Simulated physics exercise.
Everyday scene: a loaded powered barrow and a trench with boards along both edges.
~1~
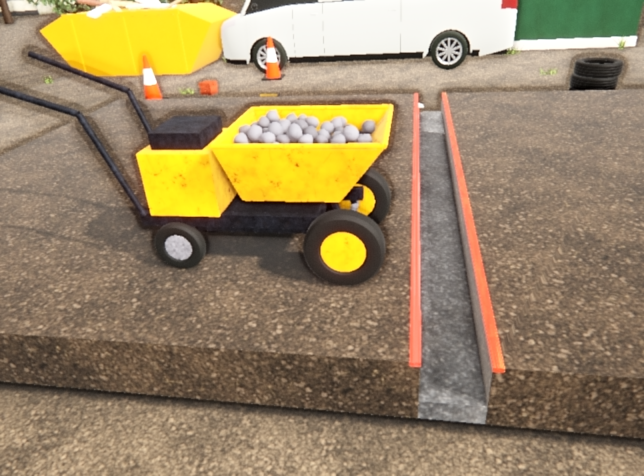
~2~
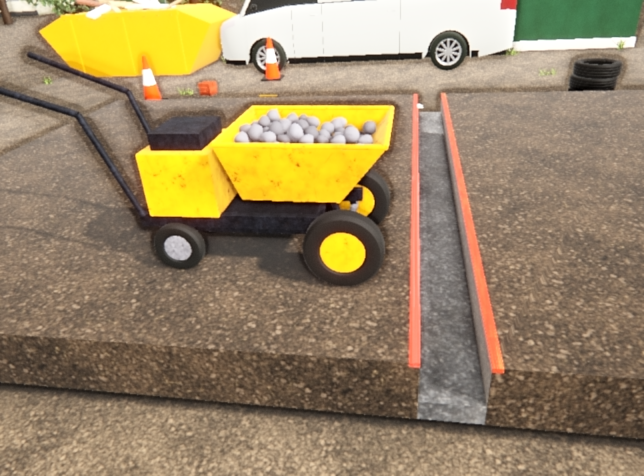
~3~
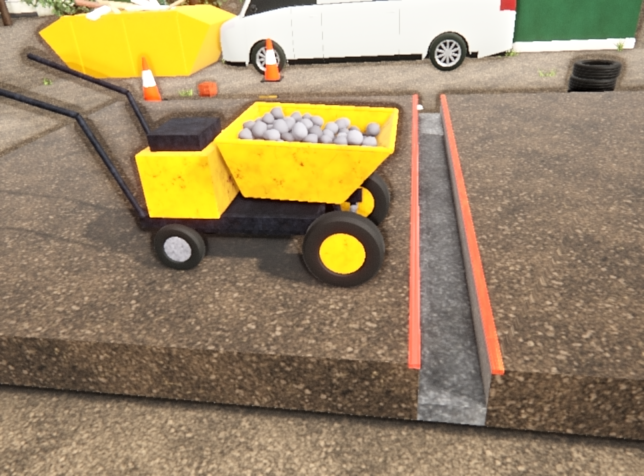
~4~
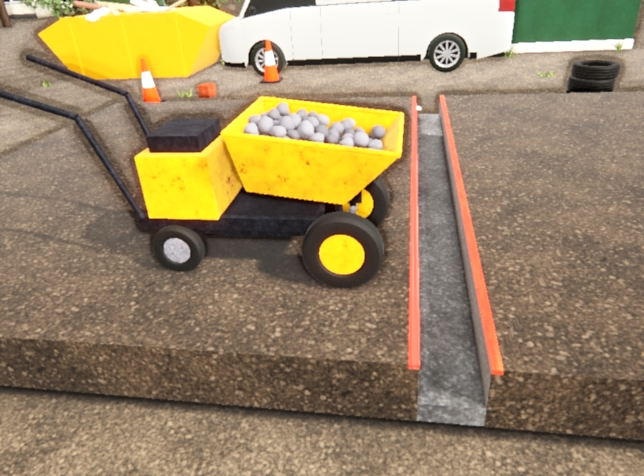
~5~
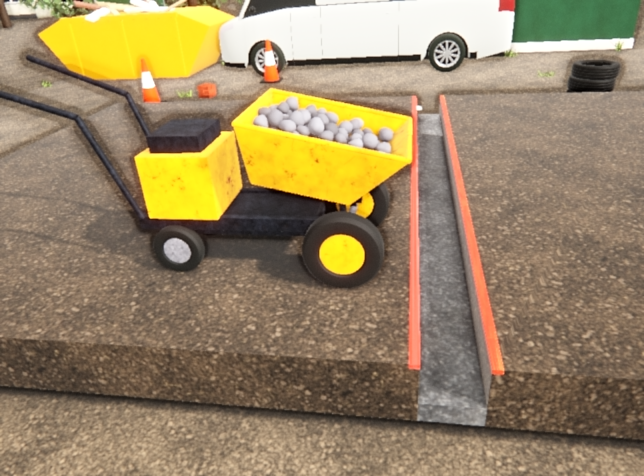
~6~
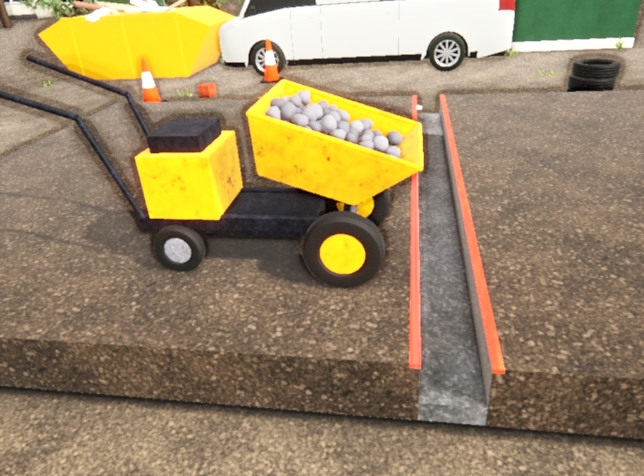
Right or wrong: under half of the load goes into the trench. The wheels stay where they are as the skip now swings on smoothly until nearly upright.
Right.
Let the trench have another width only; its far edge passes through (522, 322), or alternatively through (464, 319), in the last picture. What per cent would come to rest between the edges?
Roughly 80 % and 0 %.
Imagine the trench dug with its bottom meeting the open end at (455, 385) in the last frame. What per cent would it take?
Estimated share: Approx. 20 %.
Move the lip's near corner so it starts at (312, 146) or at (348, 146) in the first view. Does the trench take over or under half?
The greater portion first, the greater portion second.
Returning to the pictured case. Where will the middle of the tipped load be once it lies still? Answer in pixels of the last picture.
Roughly at (506, 255).
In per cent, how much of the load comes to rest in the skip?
Close to 5 in a hundred.
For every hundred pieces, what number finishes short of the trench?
Roughly 0 in a hundred.
Just after the last frame, skip tipped steeply; every one in the skip.
A moment on, skip tipped right over; the larger part in the skip; about a tenth in or heaped over the trench; roughly a quarter beyond it; about a tenth falling.
Further on, skip tipped right over; roughly a quarter in the skip; roughly a quarter in or heaped over the trench; roughly two thirds beyond it.
When it is over, skip tipped right over; about a tenth in the skip; roughly a third in or heaped over the trench; roughly two thirds beyond it.
